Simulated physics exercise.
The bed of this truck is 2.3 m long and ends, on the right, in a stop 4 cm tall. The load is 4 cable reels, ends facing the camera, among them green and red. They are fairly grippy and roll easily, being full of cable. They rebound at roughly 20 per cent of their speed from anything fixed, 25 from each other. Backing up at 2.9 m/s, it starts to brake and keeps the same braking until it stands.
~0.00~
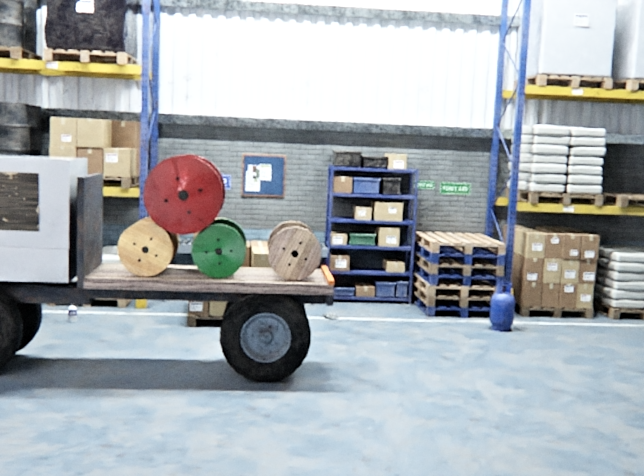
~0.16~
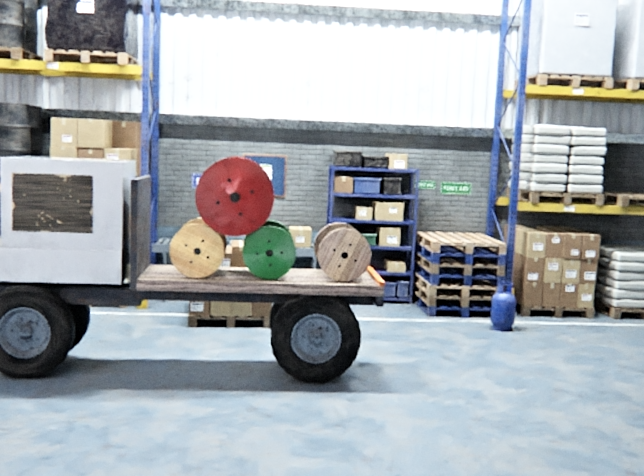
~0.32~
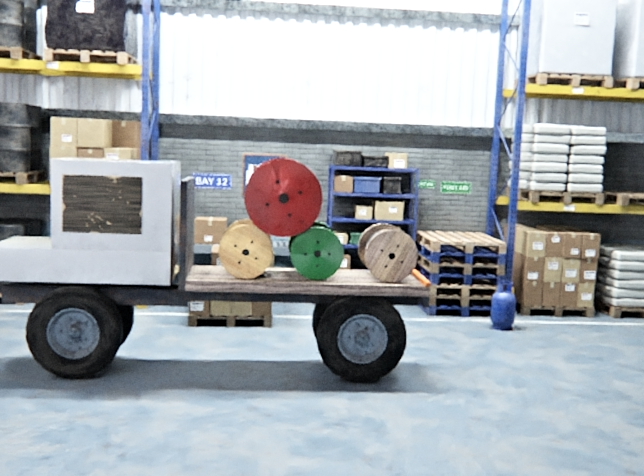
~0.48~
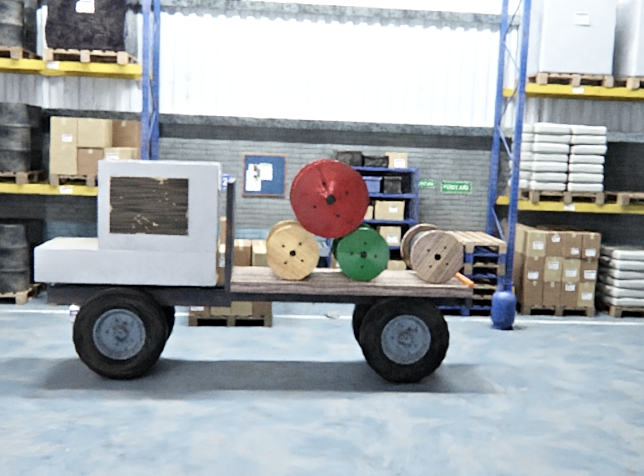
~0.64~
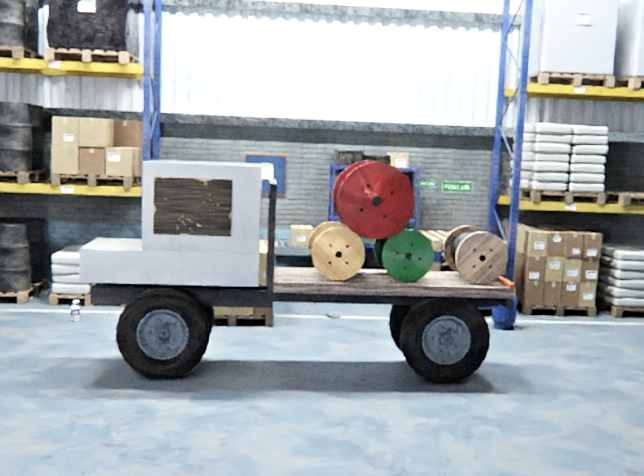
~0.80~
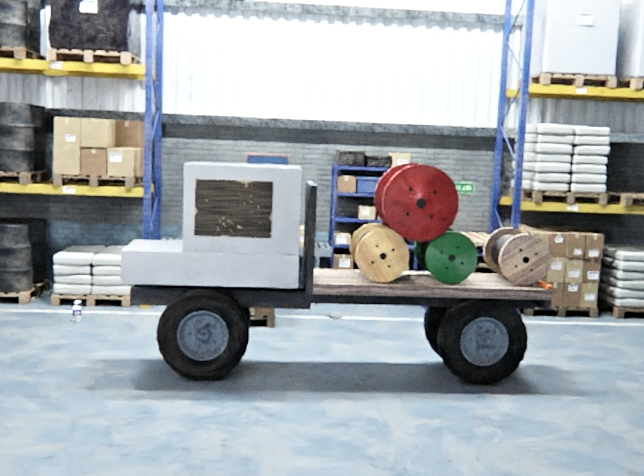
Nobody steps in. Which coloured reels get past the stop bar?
Green is held by the bed, red remains loaded.
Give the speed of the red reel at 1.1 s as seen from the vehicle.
Near 0.5 m/s.
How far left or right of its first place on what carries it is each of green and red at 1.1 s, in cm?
Green 25 right, red 25 right.
By 1.1 s, green is on the bed, 75 cm from the bar, rolling towards it; red is up on others, 110 cm from the bar, rolling towards it; 0 of 4 are off.
Finally (1.5 s), green is on the bed, 65 cm from the bar; red is up on others, 95 cm from the bar; 0 of 4 are off.
